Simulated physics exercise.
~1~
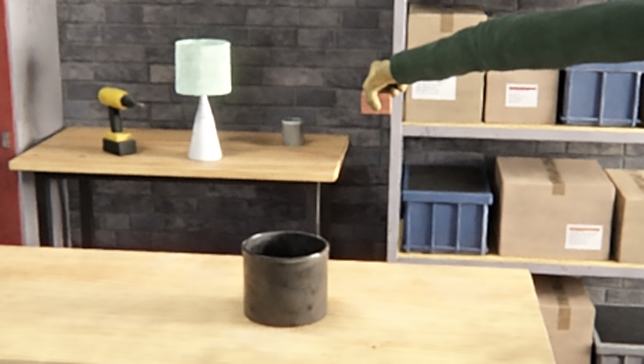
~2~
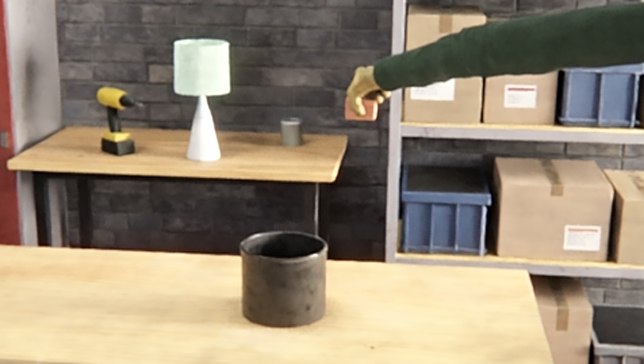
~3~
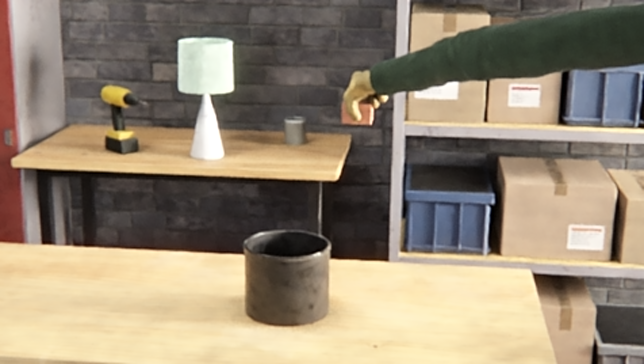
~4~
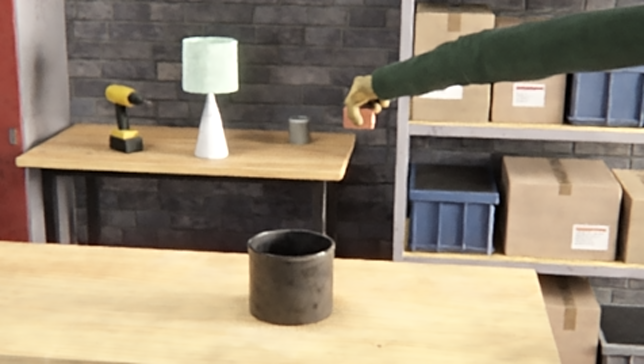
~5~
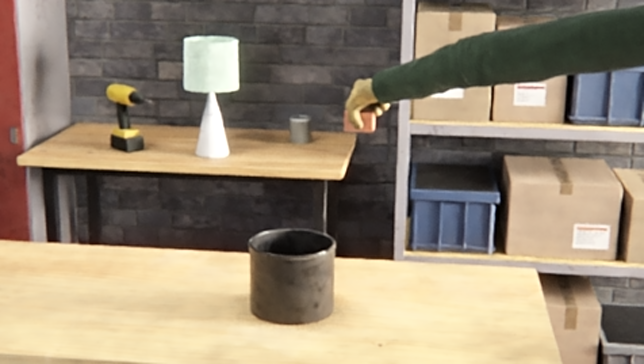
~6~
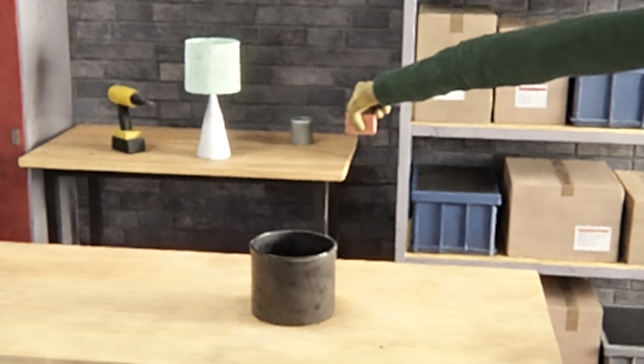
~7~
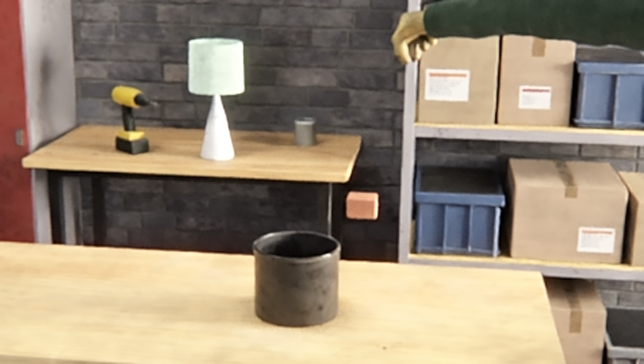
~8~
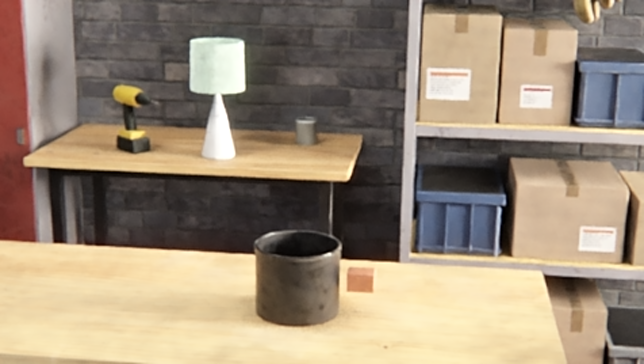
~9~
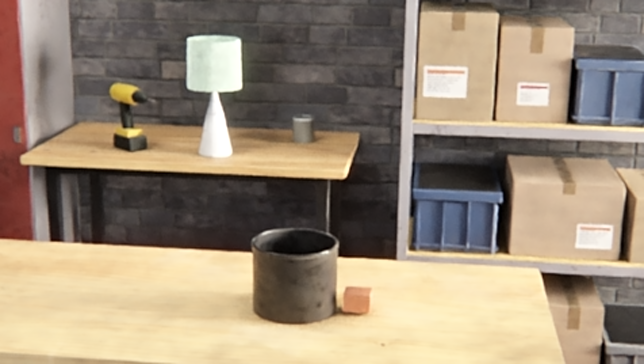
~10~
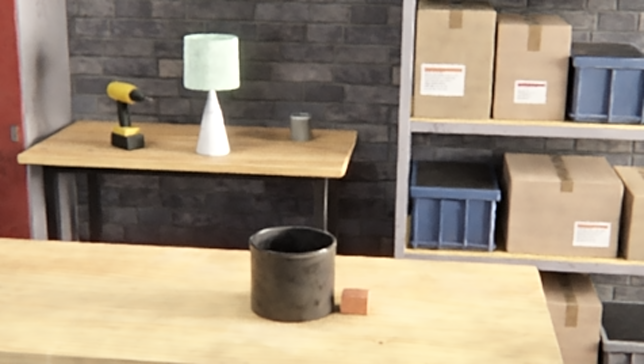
A hand releases an orange block, which misses the dark bucket and lands beside it.
